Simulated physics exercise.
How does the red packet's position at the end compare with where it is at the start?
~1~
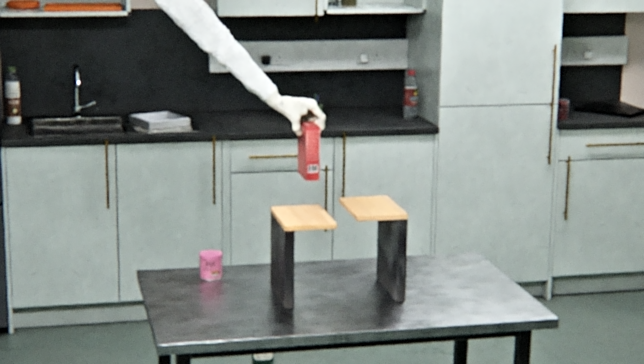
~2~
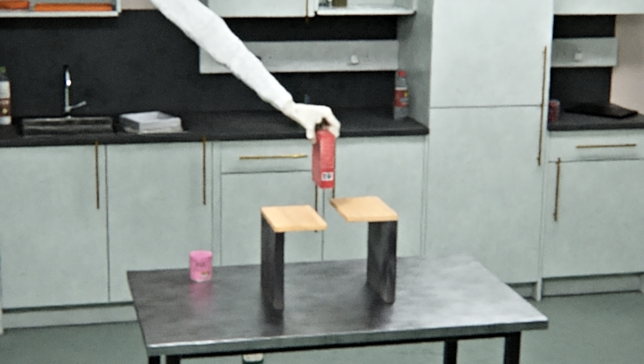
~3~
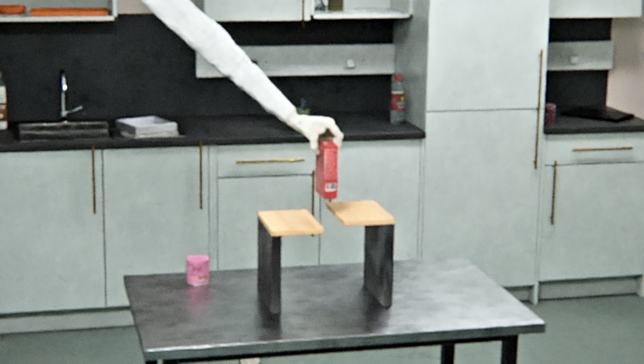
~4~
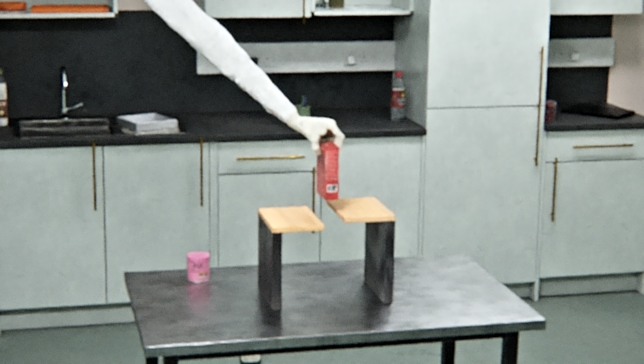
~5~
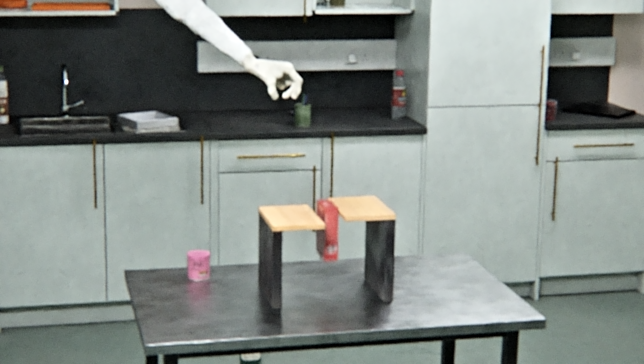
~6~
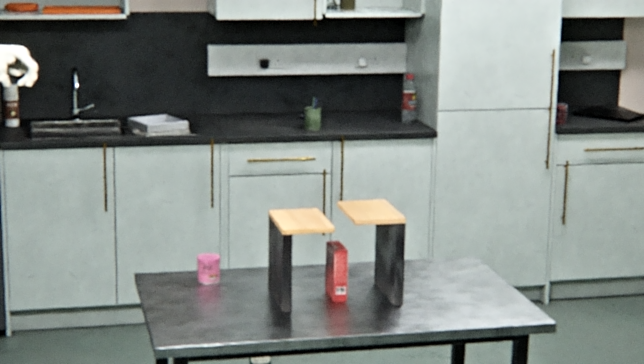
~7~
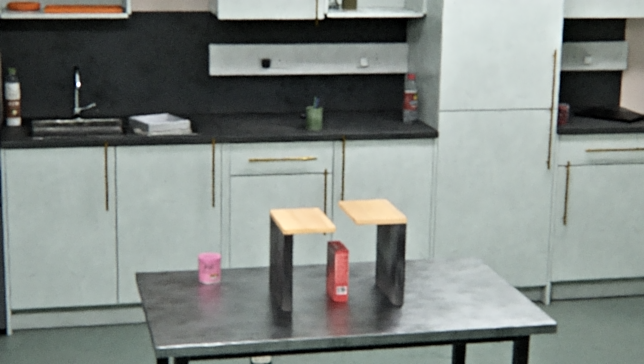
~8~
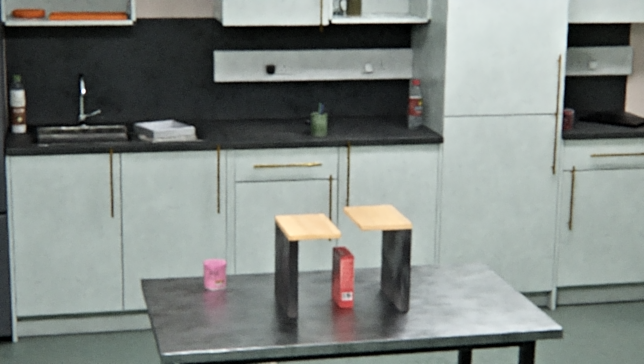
At the start the red packet is held in the hand above the two ledges, and at the end it stands upright on the table between their dark supports, lower and slightly to the right.
We see a white-gloved hand hold a red packet above the gap between two wooden-topped ledges on a dark table, lower it slightly and let go. The packet drops through and stands upright on the table between the supports, while the pink tin stays put.
